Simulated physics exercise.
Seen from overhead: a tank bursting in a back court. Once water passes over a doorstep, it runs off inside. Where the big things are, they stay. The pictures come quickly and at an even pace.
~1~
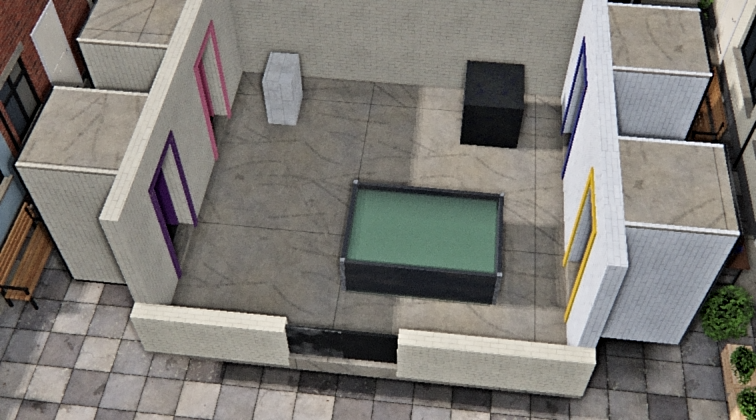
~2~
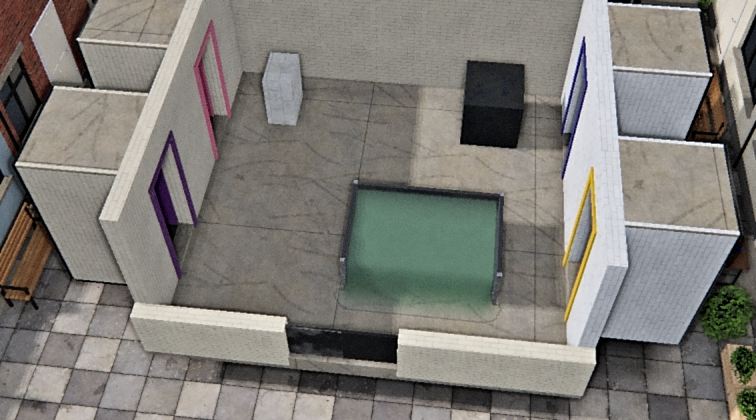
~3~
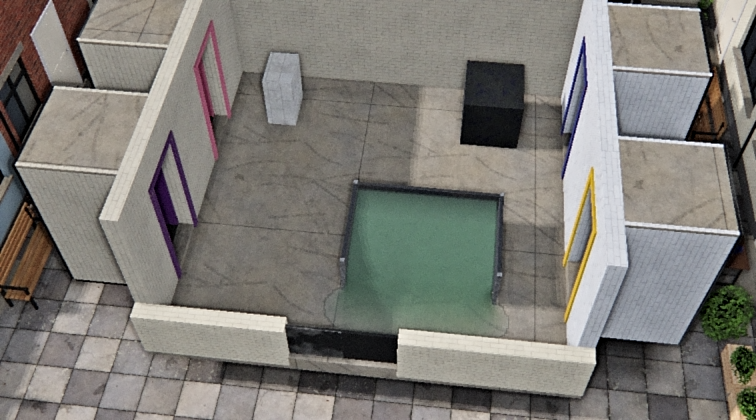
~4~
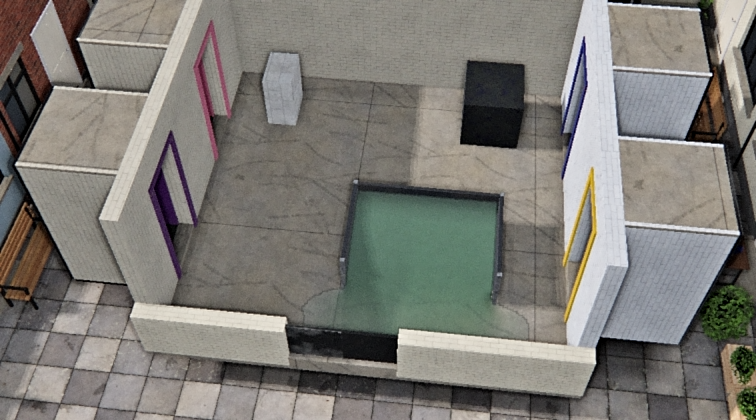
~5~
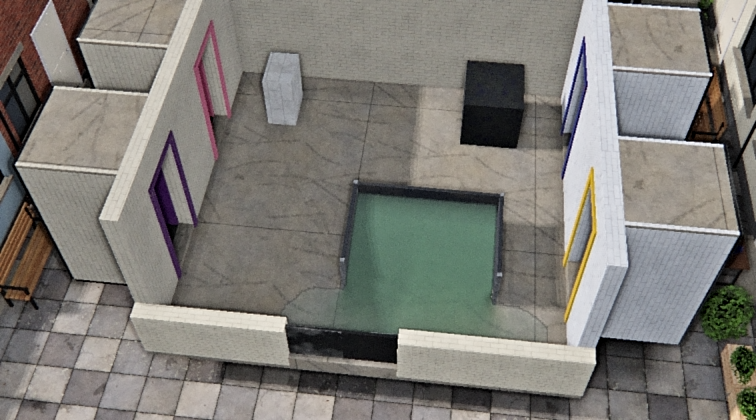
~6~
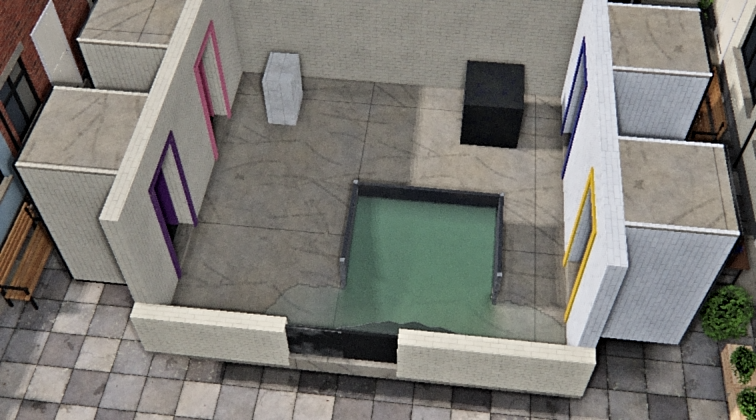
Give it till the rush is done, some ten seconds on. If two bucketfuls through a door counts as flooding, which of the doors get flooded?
The pink door does not get flooded; the blue door does not get flooded; the yellow door does not get flooded; the purple door gets flooded.
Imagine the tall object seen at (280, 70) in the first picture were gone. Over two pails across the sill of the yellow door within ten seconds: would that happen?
As for the yellow door, it remains within it.
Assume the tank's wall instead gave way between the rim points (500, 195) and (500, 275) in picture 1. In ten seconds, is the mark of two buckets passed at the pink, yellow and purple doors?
Pink: Falls short; yellow: Crosses the line; purple: Falls short.
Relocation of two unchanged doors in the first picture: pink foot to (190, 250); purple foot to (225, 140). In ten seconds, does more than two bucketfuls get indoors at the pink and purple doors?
Result - pink door exceeds the limit; purple door remains within the limit.
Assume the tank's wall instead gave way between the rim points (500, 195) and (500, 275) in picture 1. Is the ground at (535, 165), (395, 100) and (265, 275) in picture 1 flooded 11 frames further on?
In turn: Awash, clear, dry.
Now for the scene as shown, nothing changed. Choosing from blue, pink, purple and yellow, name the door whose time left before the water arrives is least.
That would be the yellow-painted one.
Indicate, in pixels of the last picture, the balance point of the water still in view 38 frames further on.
Near (386, 219).
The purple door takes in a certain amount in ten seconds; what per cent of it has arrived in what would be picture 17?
Share by then: About 5 in a hundred.
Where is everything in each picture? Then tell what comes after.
The first frame shows the open tank at (424, 230) is whole and still.
In the second frame, the front is at (340, 292), out from the gap at (419, 285).
In the third frame, water pours out at (419, 287) and has run to (330, 305).
In the fourth frame, the front is at a hidden place, out from the gap at (419, 288).
In the fifth frame, water pours out at (419, 288) and has run to a hidden place.
In the sixth frame, water pours out at (419, 289) and has run to a hidden place.
A moment on, water covers 20 % of the floor; the pink door not reached, the blue door not reached, the yellow door wet at the sill, nothing in, the purple door not reached.
Next, water covers 35 % of the floor; the pink door not reached, the blue door not reached, the yellow door wet at the sill, nothing in, the purple door under two buckets in.
Then, water covers 60 % of the floor; the pink door wet at the sill, nothing in, the blue door wet at the sill, nothing in, the yellow door under two buckets in, the purple door over two buckets in.
Later, water covers 90 % of the floor; the pink door wet at the sill, nothing in, the blue door wet at the sill, nothing in, the yellow door under two buckets in, the purple door over two buckets in.
In the end, water covers 100 % of the floor; the pink door under two buckets in, the blue door under two buckets in, the yellow door under two buckets in, the purple door over two buckets in.
